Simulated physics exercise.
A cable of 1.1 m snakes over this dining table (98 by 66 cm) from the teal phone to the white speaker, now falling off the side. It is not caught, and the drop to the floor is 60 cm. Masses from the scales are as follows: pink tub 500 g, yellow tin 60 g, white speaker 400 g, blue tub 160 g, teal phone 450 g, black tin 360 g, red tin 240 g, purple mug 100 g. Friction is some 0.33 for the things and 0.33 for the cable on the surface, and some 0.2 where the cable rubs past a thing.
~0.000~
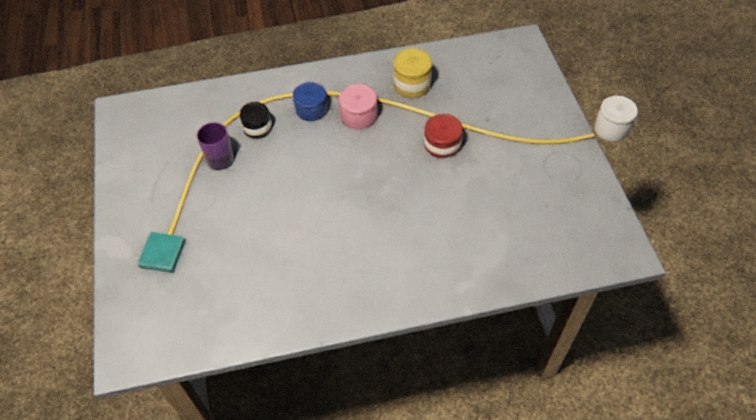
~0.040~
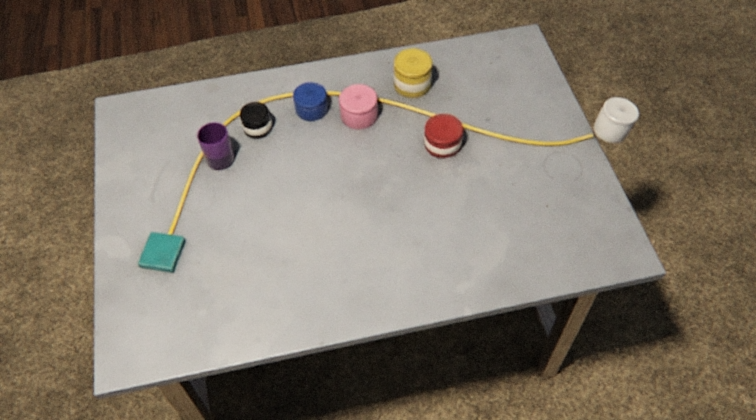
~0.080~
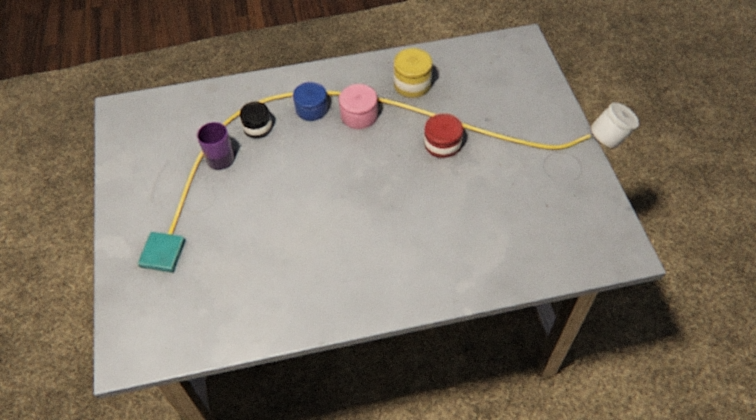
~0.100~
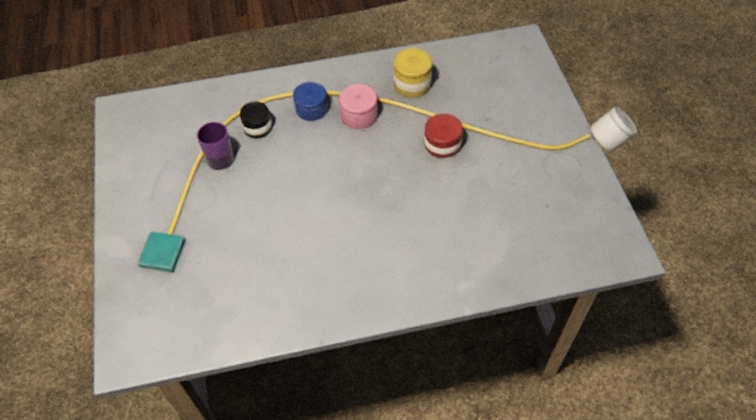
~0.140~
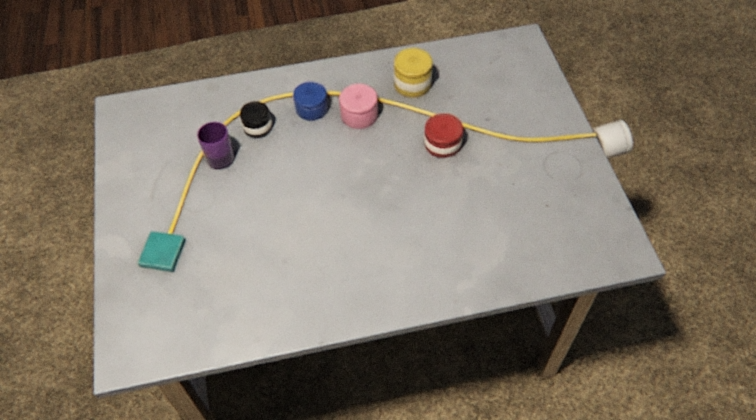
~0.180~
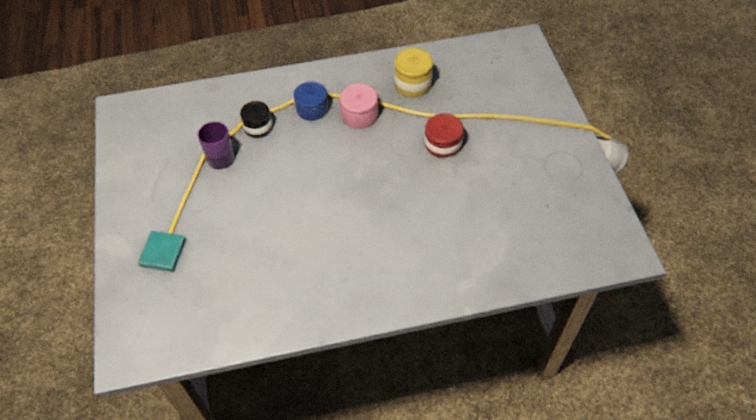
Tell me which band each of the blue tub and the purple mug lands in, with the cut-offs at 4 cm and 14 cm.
In the end the blue tub covers a medium distance; the purple mug covers a medium distance.
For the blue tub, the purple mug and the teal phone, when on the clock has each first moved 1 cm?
Times, approx.: Blue tub 0.22 s; purple mug 0.22 s; teal phone 0.26 s.
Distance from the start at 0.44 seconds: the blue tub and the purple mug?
I'd say the blue tub is some 10 cm out, the purple mug some 10 cm.
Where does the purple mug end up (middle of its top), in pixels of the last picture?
Near (264, 148).
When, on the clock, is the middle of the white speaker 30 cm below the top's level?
At 0.90 s.
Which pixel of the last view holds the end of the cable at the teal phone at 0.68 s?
Approximate position: (197, 203).
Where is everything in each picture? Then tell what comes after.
The first picture shows blue tub (309, 94); purple mug (212, 134); cable runs through (547, 142) (187, 187).
The second picture shows white speaker (620, 110); cable runs through (547, 144) (187, 187).
The third picture shows white speaker (615, 126); cable runs through (546, 147) (187, 186).
The fourth picture shows white speaker (614, 130); cable runs through (546, 147) (187, 186).
The fifth picture shows white speaker (611, 140); cable runs through (548, 139) (187, 186).
The sixth picture shows blue tub (310, 93); purple mug (213, 133); cable runs through (567, 124) (191, 186).
At 0.4 s, the cable's tail end at (188, 212); purple mug 11 cm off its start, blue tub 9 cm off its start, white speaker over the edge.
At 0.7 s, the cable's tail end at (197, 203); purple mug 11 cm off its start, blue tub 9 cm off its start, white speaker over the edge.
At 0.9 s, the cable's tail end at (216, 186); purple mug 11 cm off its start at (264, 148), blue tub 9 cm off its start at (323, 127), teal phone 13 cm off its start at (201, 196).
At 1.2 s, the cable's tail end at (233, 169); purple mug 11 cm off its start, blue tub 9 cm off its start, teal phone 18 cm off its start.
At 2.4 s, the cable's tail end at (265, 142); purple mug 11 cm off its start at (264, 148), blue tub 10 cm off its start at (323, 127), teal phone 26 cm off its start at (250, 149), white speaker over the edge.
